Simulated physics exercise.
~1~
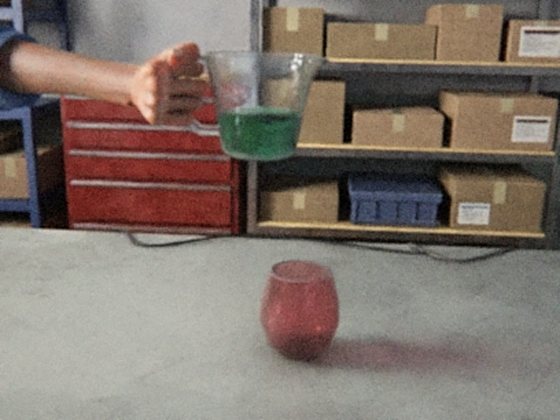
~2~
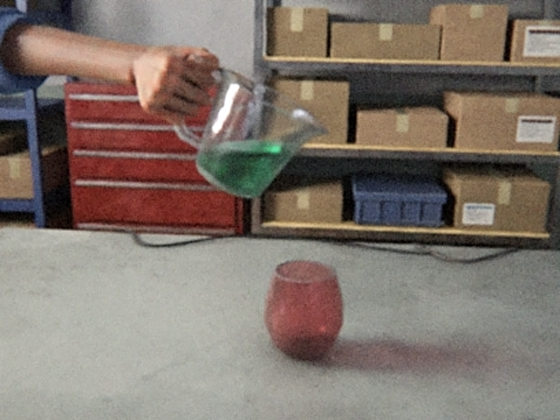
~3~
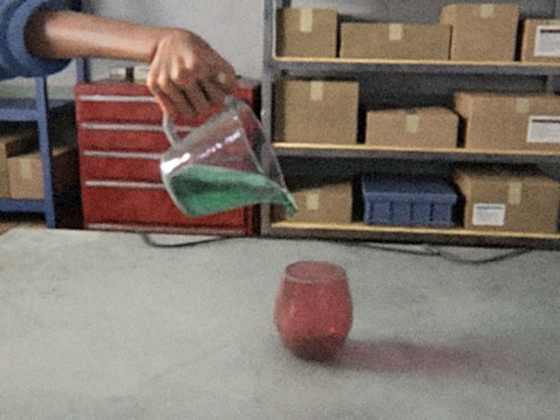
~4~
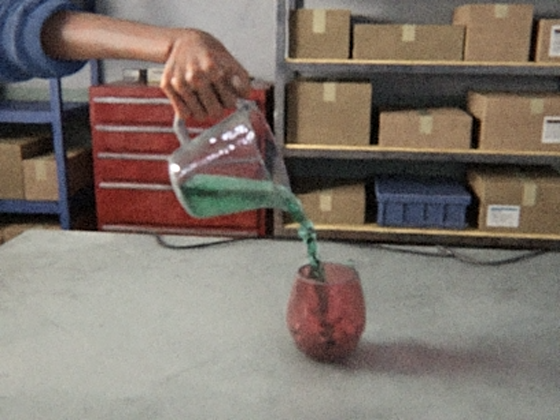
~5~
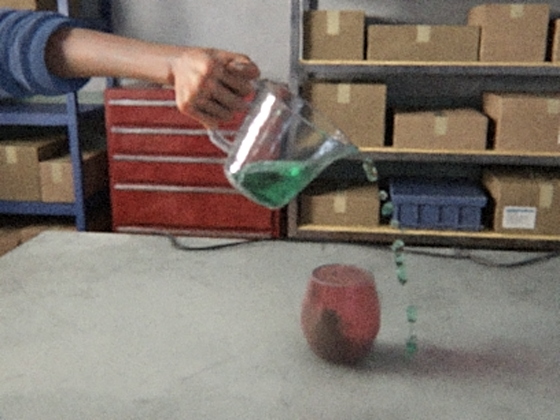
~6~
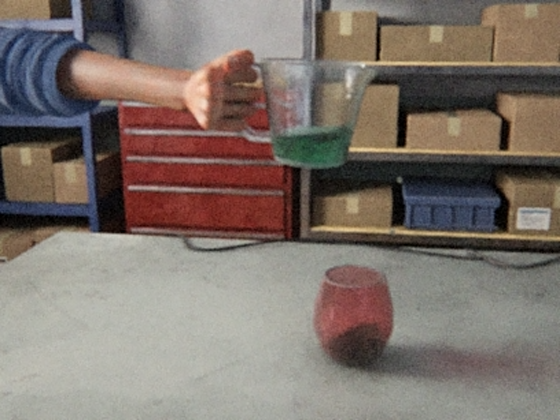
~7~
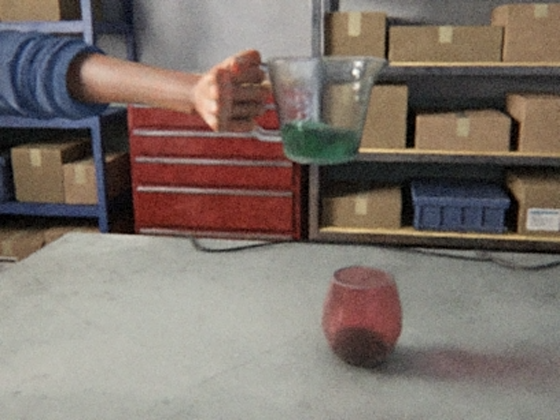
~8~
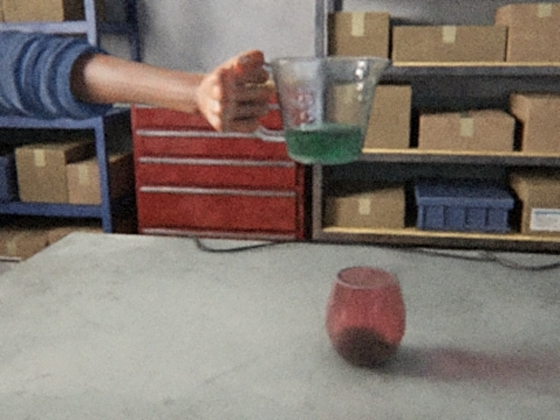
A hand tips a jug, pours green liquid into a red glass, then levels it.
